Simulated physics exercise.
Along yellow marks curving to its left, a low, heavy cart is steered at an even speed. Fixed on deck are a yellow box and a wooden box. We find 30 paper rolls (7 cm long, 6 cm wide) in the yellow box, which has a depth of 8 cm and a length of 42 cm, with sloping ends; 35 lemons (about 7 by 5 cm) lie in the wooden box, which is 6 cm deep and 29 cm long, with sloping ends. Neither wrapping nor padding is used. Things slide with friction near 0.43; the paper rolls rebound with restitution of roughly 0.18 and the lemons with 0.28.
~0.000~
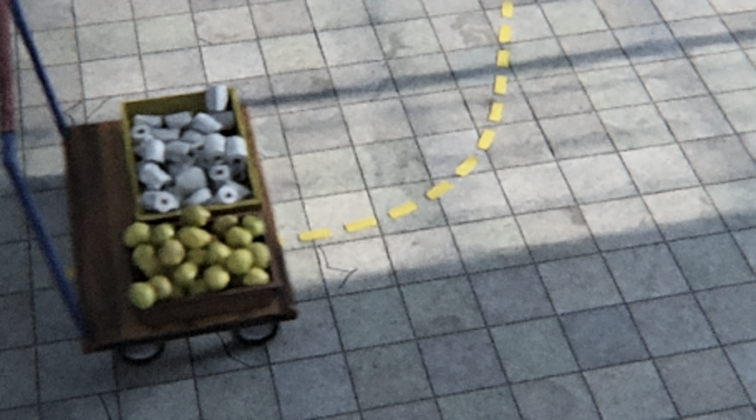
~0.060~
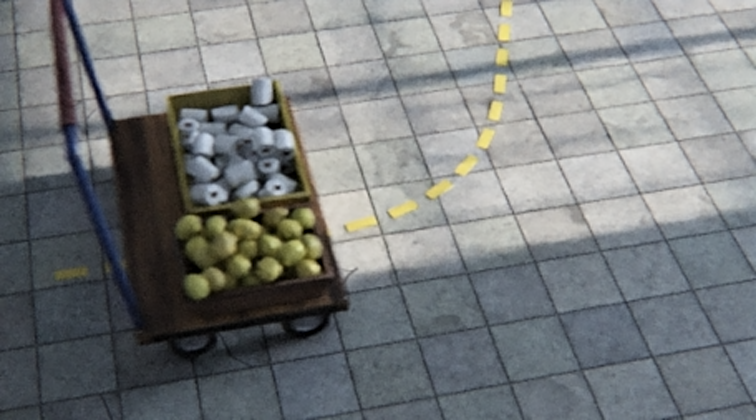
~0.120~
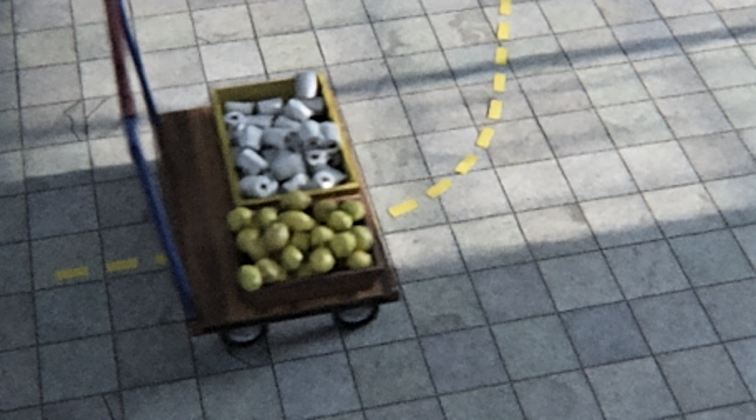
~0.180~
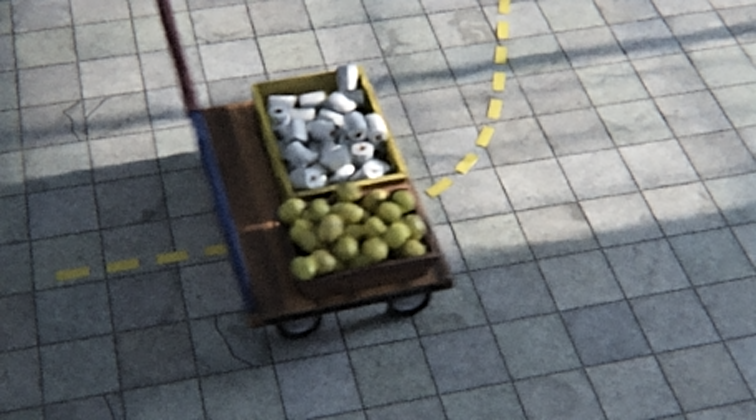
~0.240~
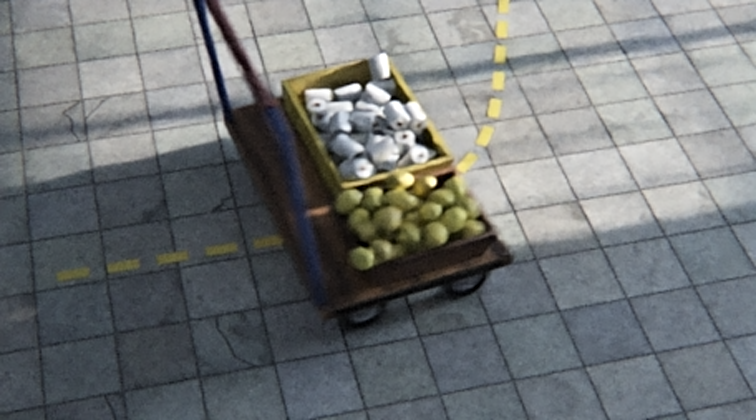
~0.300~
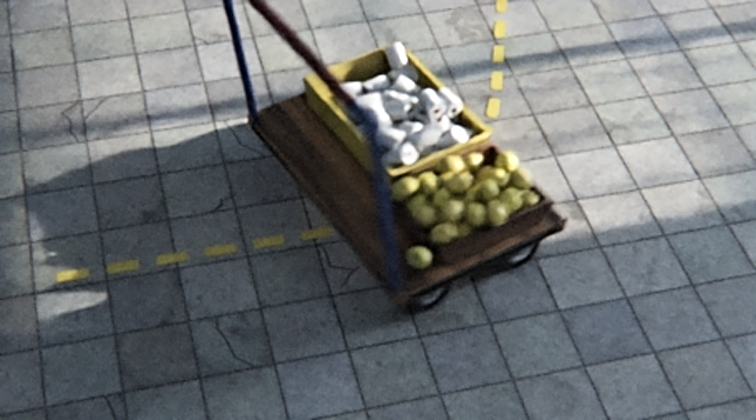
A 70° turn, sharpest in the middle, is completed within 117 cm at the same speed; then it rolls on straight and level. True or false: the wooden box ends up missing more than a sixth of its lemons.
True.
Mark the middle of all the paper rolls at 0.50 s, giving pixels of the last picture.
Somewhere around pixel (467, 60).
After 0.39 s, the yellow box has all 30 and the wooden box is down by 2 of 35.
After 0.50 s, the yellow box has all 30 and the wooden box is down by 9 of 35.
After 0.65 s, the yellow box has all 30 and the wooden box is down by 12 of 35.
Final count (at 1.10 s), the yellow box has all 30 and the wooden box is down by 12 of 35. Asked share, 12 of 35, 34 per cent.
